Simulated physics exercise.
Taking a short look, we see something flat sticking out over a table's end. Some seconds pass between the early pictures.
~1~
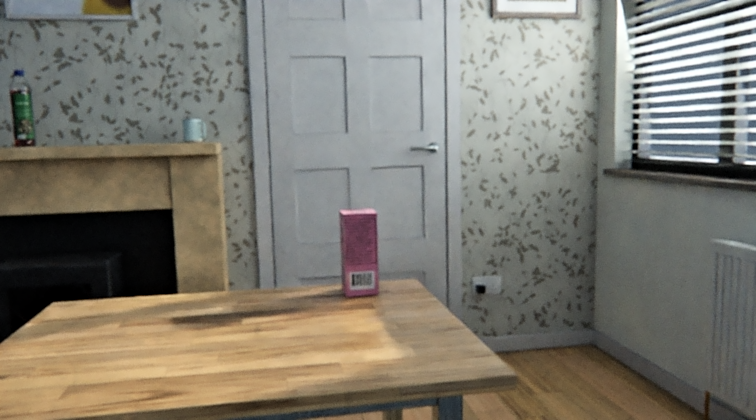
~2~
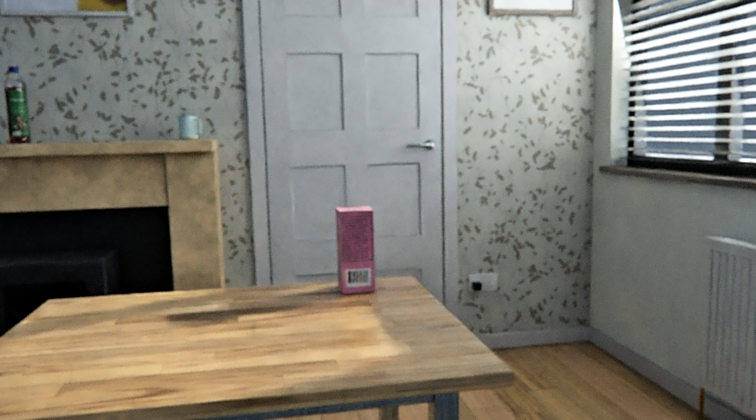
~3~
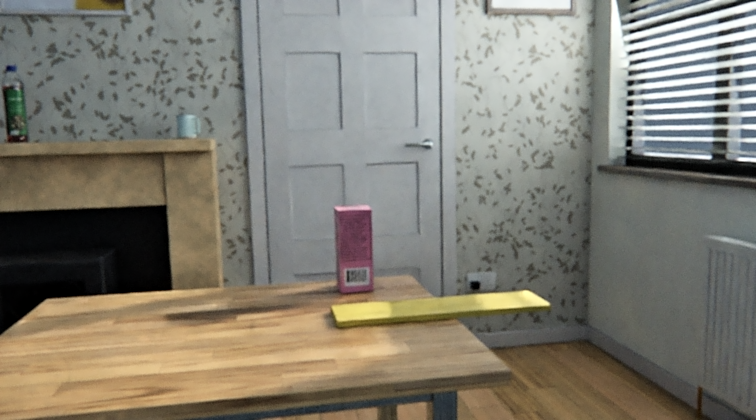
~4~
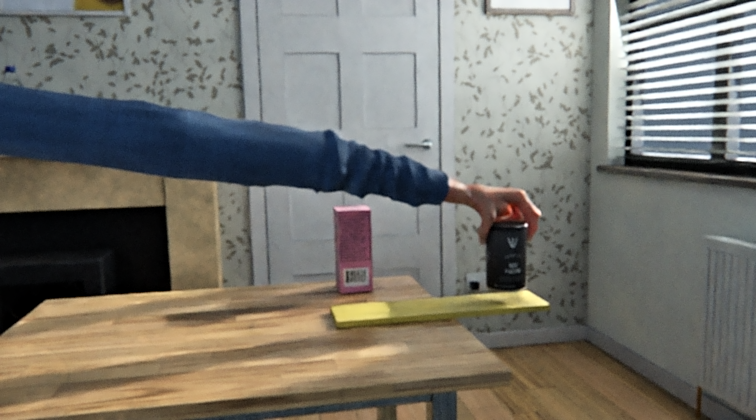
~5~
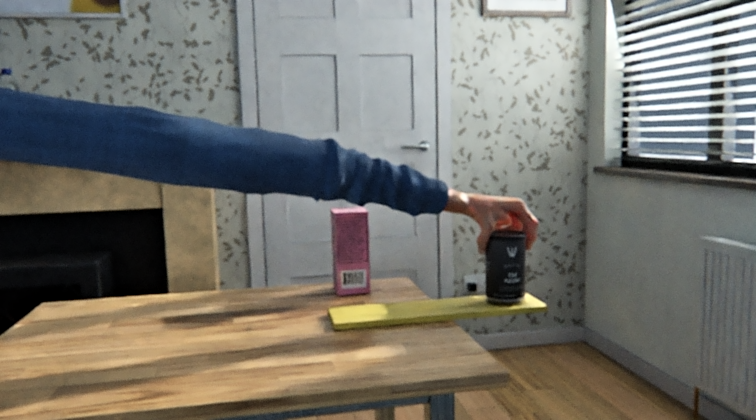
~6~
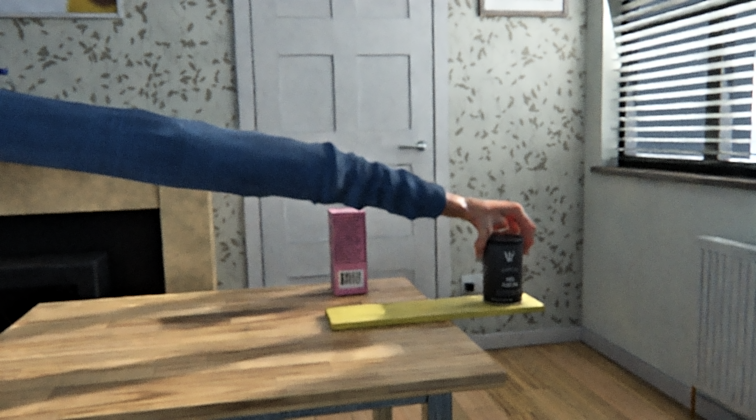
Hand in a blue sleeve lowering a black tin onto the overhanging end of a yellow board beside a pink carton.
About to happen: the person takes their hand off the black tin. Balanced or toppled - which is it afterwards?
Toppled.
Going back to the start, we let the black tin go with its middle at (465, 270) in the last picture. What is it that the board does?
After that it tumbles.
Then, 0.40 s after the last picture, black tin and yellow board now down on the floor or falling.
Then, 0.50 s after the last picture, things are still on the move.
Then, 0.70 s after the last picture, as before.
By the end, down on the floor or falling, black tin and yellow board; pink carton in place. The board comes down.
